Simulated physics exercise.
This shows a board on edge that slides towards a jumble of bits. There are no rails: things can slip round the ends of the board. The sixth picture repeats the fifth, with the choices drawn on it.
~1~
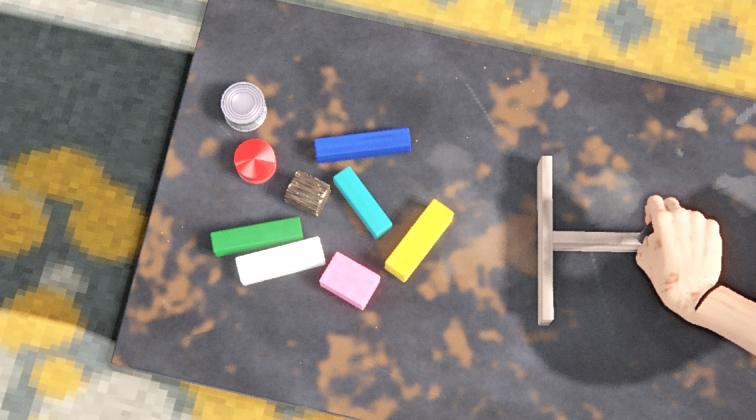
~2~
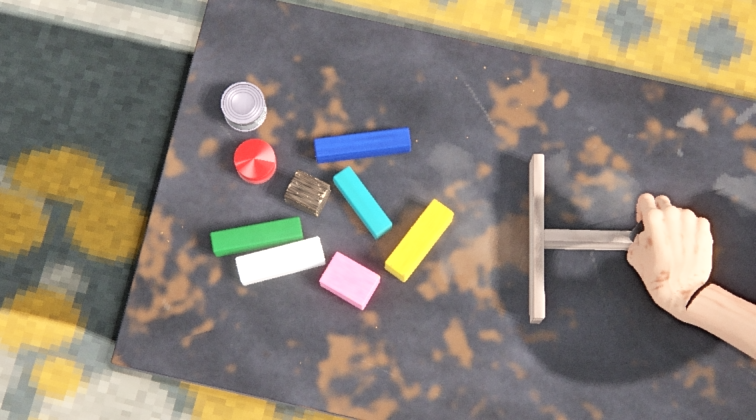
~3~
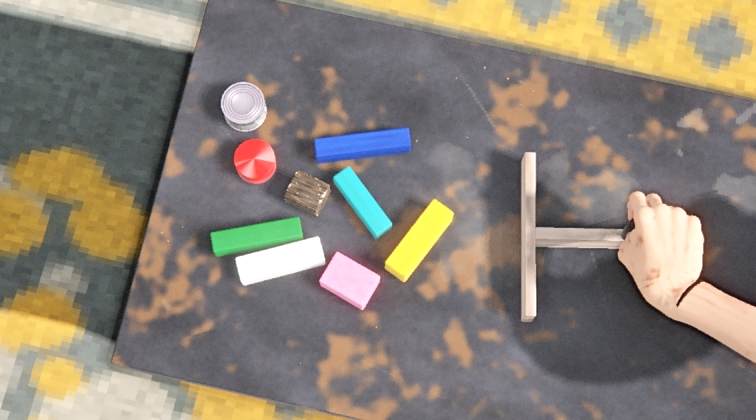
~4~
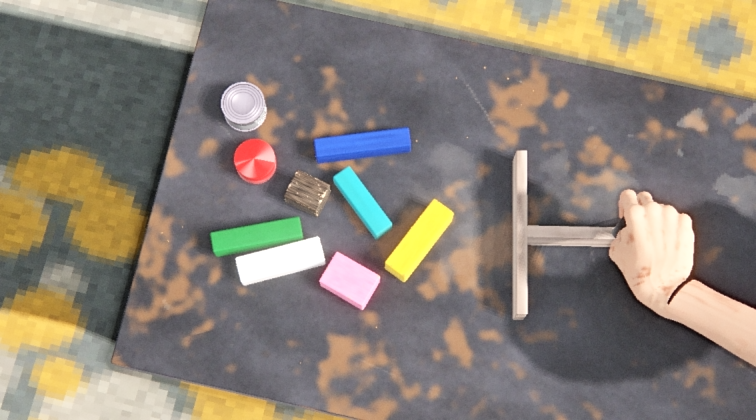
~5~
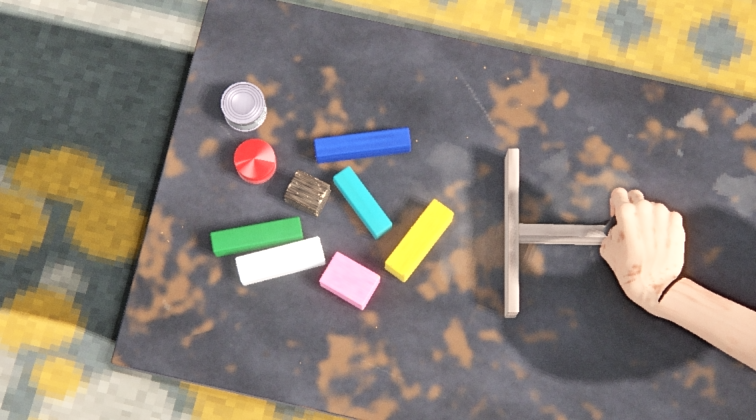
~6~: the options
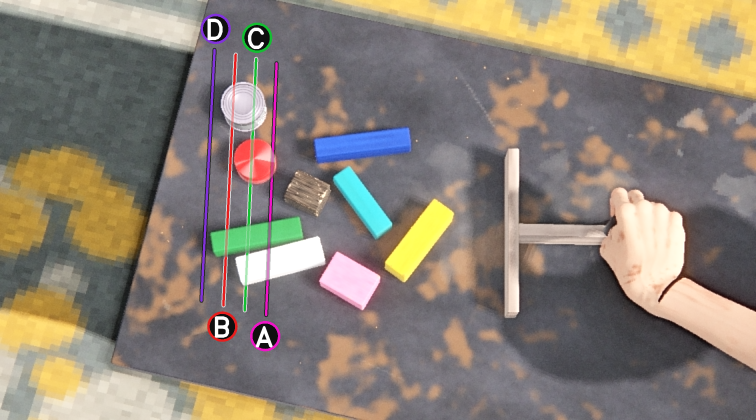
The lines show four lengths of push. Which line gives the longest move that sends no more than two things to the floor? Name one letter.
No farther than B.
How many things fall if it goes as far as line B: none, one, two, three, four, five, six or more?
By then, one.
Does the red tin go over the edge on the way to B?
By then, yes.
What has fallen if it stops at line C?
The red tin goes over.
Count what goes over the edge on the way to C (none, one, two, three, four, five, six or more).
One.
On the copy, A at (271, 186); B at (230, 177); C at (251, 182); D at (208, 172).
On B. First, board (411, 207); blue stick (358, 145); yellow bar (392, 239).
Then, board (310, 185); red tin (206, 174); green stick (219, 238).
Finally, board (231, 168); red tin over the edge; black block (164, 175); one fallen.
By contrast, A is within the limit but short; C is within the limit but short; D drops three.
